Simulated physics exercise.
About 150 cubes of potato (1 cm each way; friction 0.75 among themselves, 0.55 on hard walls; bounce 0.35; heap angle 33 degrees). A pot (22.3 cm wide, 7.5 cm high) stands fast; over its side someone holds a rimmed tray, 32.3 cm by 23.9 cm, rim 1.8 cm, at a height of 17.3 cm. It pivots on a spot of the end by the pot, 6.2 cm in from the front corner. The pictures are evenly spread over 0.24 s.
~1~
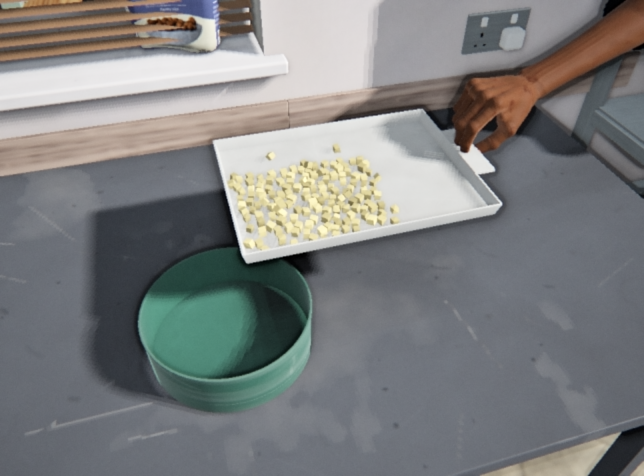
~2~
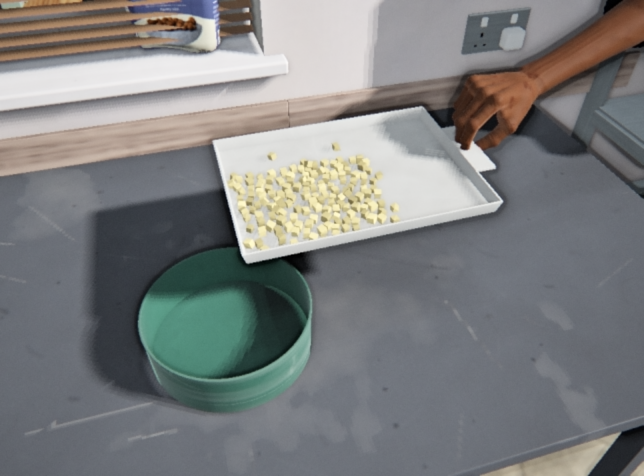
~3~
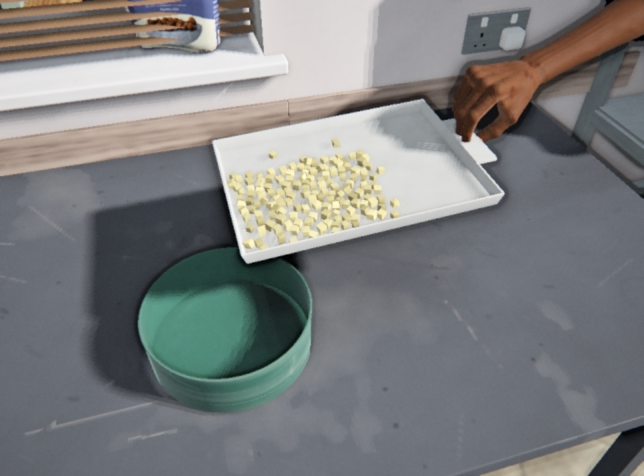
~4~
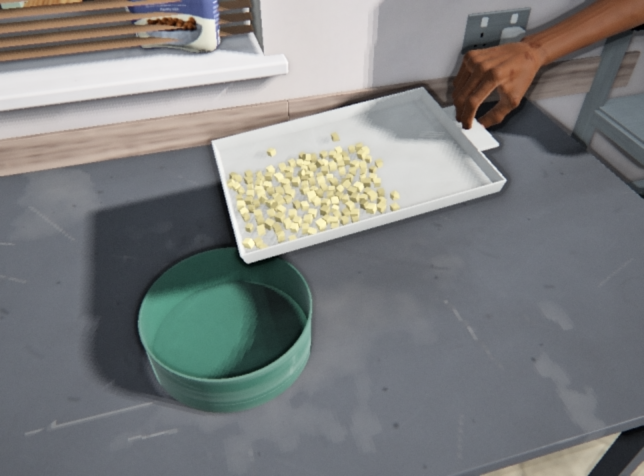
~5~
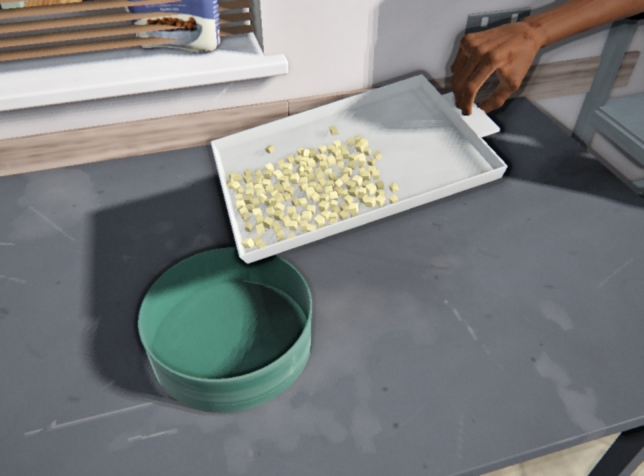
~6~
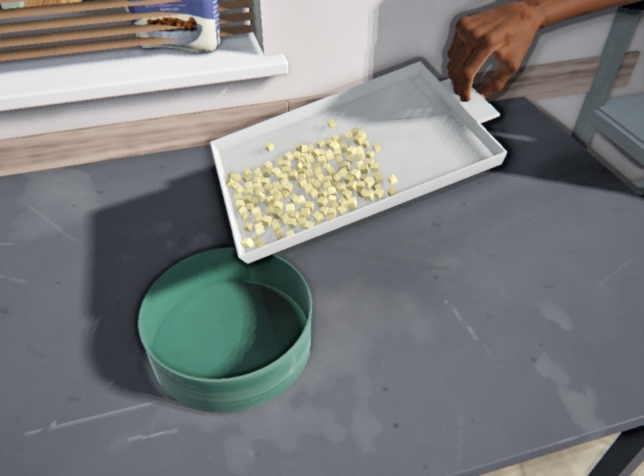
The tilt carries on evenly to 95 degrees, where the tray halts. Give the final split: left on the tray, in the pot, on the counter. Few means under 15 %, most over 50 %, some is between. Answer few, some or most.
Left on the tray: Few; in the pot: Most; on the counter: Some.
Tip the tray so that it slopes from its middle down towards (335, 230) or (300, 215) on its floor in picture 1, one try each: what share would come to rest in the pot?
Some 80 and 100 per cent.
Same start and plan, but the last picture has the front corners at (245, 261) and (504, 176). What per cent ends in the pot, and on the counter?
Pot 100, counter 0.
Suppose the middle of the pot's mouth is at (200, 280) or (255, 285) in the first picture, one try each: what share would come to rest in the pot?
Some 90 and 65 per cent.
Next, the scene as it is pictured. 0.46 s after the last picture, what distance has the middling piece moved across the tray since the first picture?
Roughly 5 cm.
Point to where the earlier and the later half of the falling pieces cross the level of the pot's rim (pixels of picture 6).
At about (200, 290), then at (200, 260).
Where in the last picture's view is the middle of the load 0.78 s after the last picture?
At about (229, 208).
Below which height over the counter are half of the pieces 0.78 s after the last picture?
Some 18 cm.
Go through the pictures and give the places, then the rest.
The first frame shows tray tilt 0 degrees, front corners at (246, 252) and (497, 203); middle of the pieces at (315, 197); pot at (226, 306).
The second frame shows tray tilt 1 degrees, front corners at (246, 252) and (498, 200); middle of the pieces at (315, 197).
The third frame shows tray tilt 3 degrees, front corners at (245, 252) and (499, 192), lowest corner left front; middle of the pieces at (315, 194).
The fourth frame shows tray tilt 7 degrees, front corners at (244, 252) and (501, 179), lowest corner left front; middle of the pieces at (314, 190).
The fifth frame shows tray tilt 11 degrees, front corners at (243, 252) and (502, 165), lowest corner left front; middle of the pieces at (313, 186).
The sixth frame shows tray tilt 14 degrees, front corners at (242, 253) and (501, 151), lowest corner left front; middle of the pieces at (311, 182); pot at (226, 306).
Then, 0.46 s after the last picture, tilt 52 degrees; the tray holds 100 %, the pot 0 %.
Then, 0.78 s after the last picture, tilt 79 degrees; the tray holds 75 %, the pot 15 %.
Then, 1.19 s after the last picture, tilt 95 degrees; the tray holds 15 %, the pot 60 %.
In the end, tray 0 %, pot 70 %, counter 30 %.
